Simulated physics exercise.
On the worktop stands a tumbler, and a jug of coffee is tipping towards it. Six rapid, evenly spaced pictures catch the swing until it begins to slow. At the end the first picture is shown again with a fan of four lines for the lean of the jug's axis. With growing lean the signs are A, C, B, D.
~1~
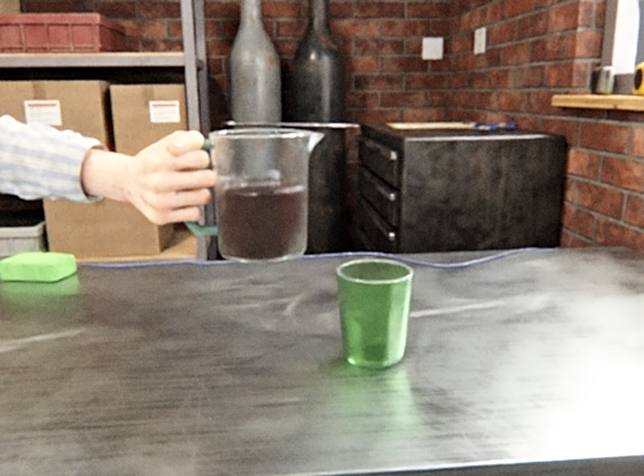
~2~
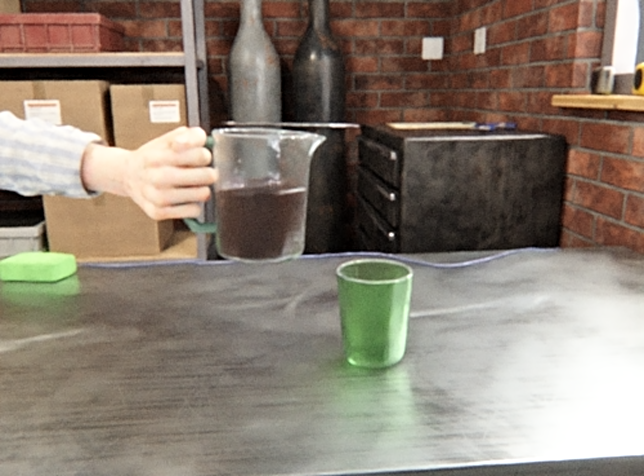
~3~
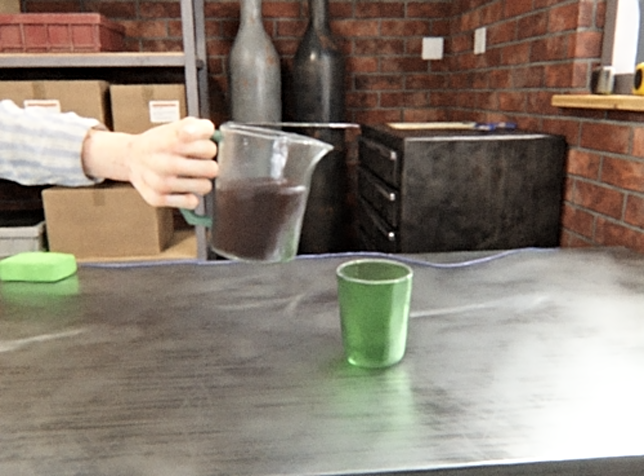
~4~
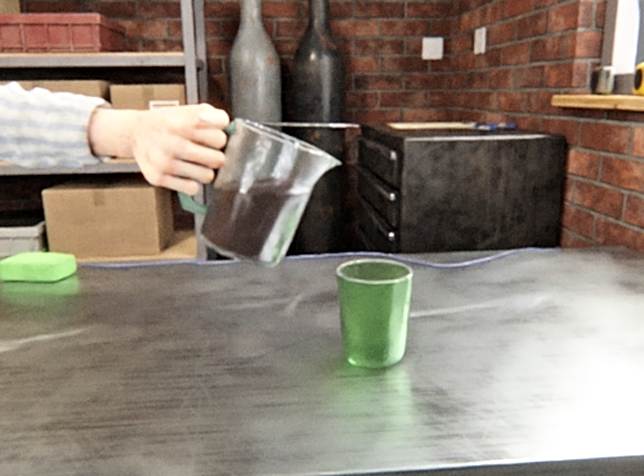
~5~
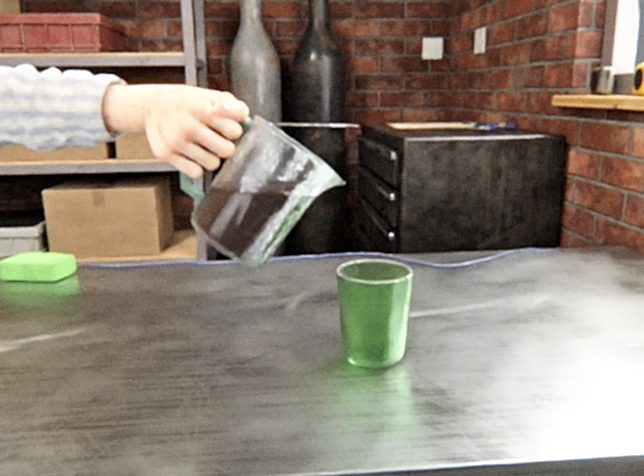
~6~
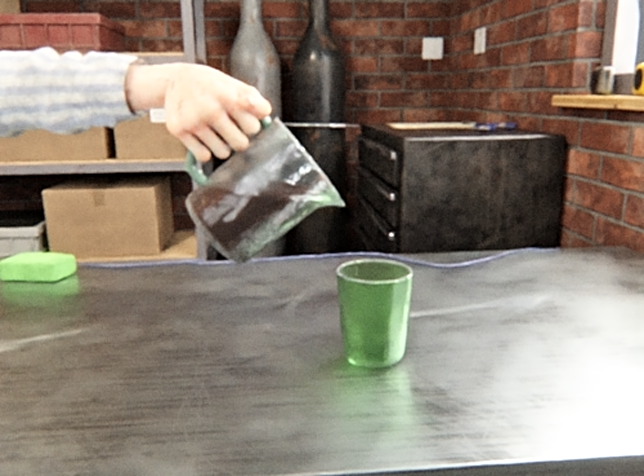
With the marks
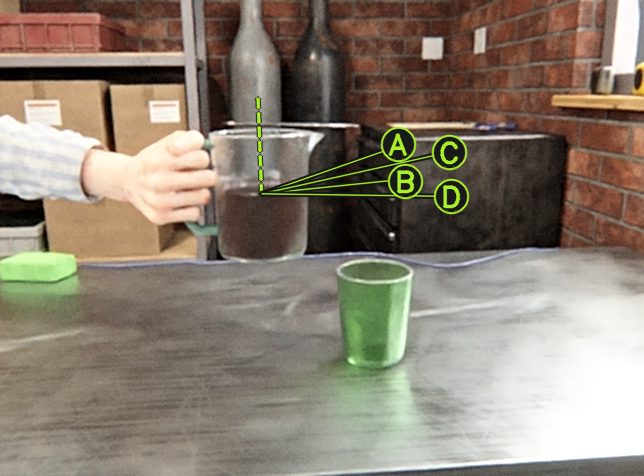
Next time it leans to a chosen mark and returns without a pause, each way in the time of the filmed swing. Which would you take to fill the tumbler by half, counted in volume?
The best tilt is A.
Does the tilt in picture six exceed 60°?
No.
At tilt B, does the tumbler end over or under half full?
Over.
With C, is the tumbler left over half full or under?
Over.
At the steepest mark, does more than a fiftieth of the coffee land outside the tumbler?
Yes, it does.
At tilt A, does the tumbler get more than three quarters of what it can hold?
No, less.
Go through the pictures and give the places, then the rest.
In the first picture, upright, lip at (322, 135); rim of the tumbler round (374, 270); nothing has left yet.
In the second picture, tipped about 3°, lip at (325, 138); nothing has left yet.
In the third picture, tipped about 10°, lip at (331, 147); nothing has left yet.
In the fourth picture, tipped about 22°, lip at (339, 162); nothing has left yet.
In the fifth picture, tipped about 36°, lip at (344, 182); nothing has left yet.
In the sixth picture, tipped about 52°, lip at (343, 204); nothing has left yet.
In lime, A at (382, 151); B at (388, 180); C at (433, 155); D at (434, 196).
If A is chosen, the tumbler ends with about 51 % of what it can hold.
If B is chosen, the tumbler ends with about 80 % of what it can hold; 4 % of the coffee is spilt.
If C is chosen, the tumbler ends with about 68 % of what it can hold.
If D is chosen, the tumbler ends with about 85 % of what it can hold; 12 % of the coffee is spilt.
